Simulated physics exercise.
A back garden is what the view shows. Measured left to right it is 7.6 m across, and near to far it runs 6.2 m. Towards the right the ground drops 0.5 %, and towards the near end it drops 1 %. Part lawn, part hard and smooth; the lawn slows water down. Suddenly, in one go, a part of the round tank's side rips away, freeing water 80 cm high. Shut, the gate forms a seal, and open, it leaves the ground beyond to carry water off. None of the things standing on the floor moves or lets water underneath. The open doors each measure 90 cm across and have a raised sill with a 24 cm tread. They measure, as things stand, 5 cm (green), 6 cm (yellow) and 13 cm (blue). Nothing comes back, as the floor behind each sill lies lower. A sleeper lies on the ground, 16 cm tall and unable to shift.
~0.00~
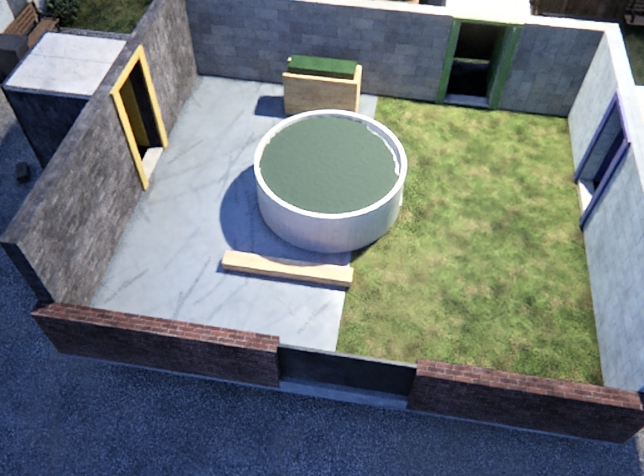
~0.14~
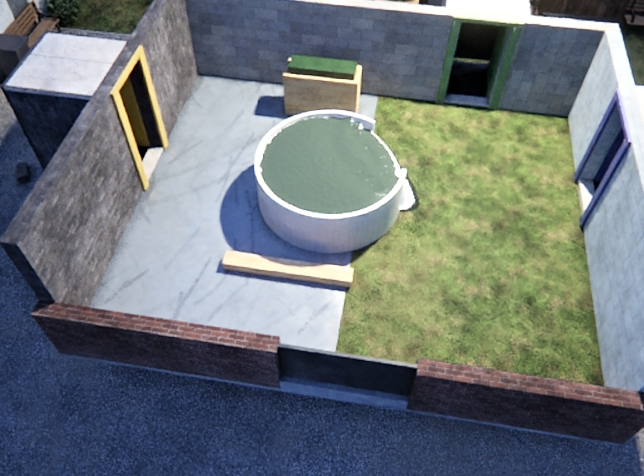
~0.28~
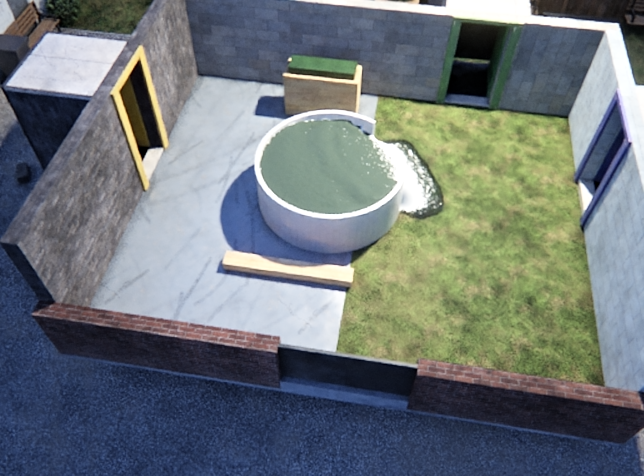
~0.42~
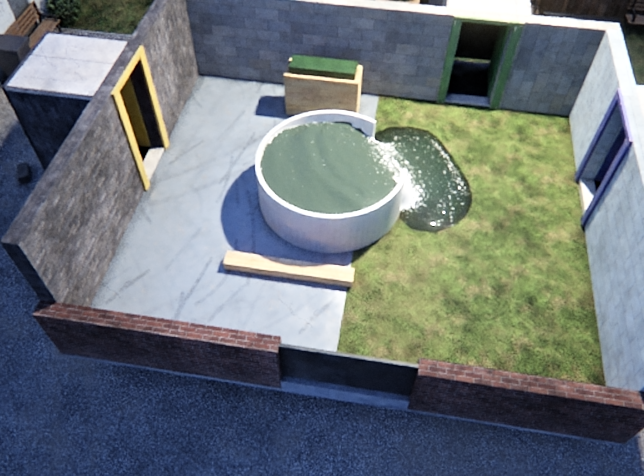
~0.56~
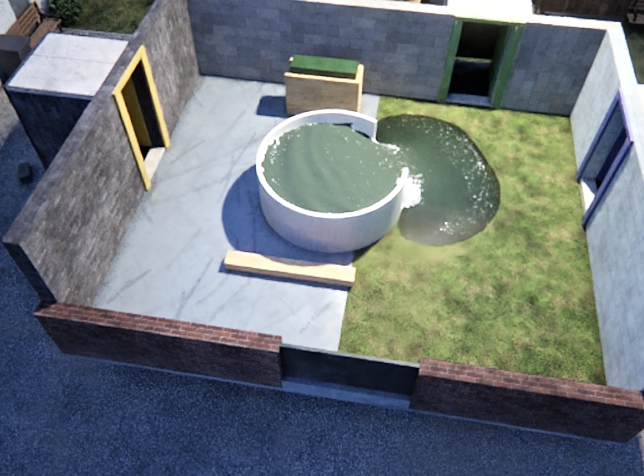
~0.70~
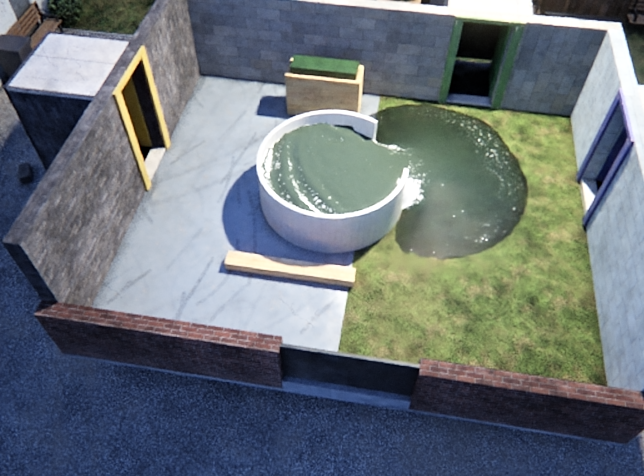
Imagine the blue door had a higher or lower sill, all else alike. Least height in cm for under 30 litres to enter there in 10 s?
Roughly 19 cm.
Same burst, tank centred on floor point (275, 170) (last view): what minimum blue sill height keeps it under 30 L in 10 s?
It should be around 14.0 cm high.
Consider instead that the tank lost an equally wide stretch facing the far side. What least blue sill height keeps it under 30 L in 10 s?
Some 7.0 centimetres.
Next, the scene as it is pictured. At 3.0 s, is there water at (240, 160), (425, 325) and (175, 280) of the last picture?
Untouched; untouched; untouched.
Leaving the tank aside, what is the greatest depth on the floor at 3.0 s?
30 cm.
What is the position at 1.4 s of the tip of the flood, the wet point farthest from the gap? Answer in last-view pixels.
Somewhere near the pixel (561, 123).
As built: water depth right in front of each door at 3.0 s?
Reading in centimetres: Green = 16, yellow = 0, blue = 24.
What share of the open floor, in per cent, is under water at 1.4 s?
30 %.
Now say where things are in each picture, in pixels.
In the first frame, the round tank at (330, 163) is whole and still, 80 cm deep; the blue door at (601, 160) is dry.
In the second frame, the front is at a hidden place, 0.3 m from the gap at (392, 169); 0.3 m2 of floor is wet, 80 cm left at the back.
In the third frame, the front is at (408, 145), 0.8 m from the gap at (392, 170); 1.2 m2 of floor is wet, 80 cm left at the back.
In the fourth frame, the front is at (432, 137), 1.3 m from the gap at (392, 171); 2.7 m2 of floor is wet, 80 cm left at the back.
In the fifth frame, the gap is at (393, 171), the front 1.8 m out at (464, 136); the back of the round tank holds 77 cm.
In the sixth frame, the front is at (493, 134), 2.4 m from the gap at (394, 171); 7.2 m2 of floor is wet, 70 cm left at the back; the blue door at (604, 159), 3.3 m from the gap, is still 1.0 m from the nearest water.
After 1.4 s water covers 30 % of the floor, deepest (40 cm) near (397, 176); 5 cm at the blue door, 0 litres in over its 13 cm sill.
After 3.0 s water covers 40 % of the floor, deepest (30 cm) near (562, 135); 24 cm at the blue door, 57 litres in over its 13 cm sill.
After 10.0 s water covers 90 % of the floor, deepest (14 cm) near (610, 417); 9 cm at the blue door, 106 litres in over its 13 cm sill.
At the blue door as built, the water arrived by 1.3 s and peaked near 26 cm at 2.0 s.
Run again over the same 10 s with other heights there, 43 litres in over 17.5 cm, 7 litres over 23.5 cm. The limit of 30 litres is kept from about 19 cm up.
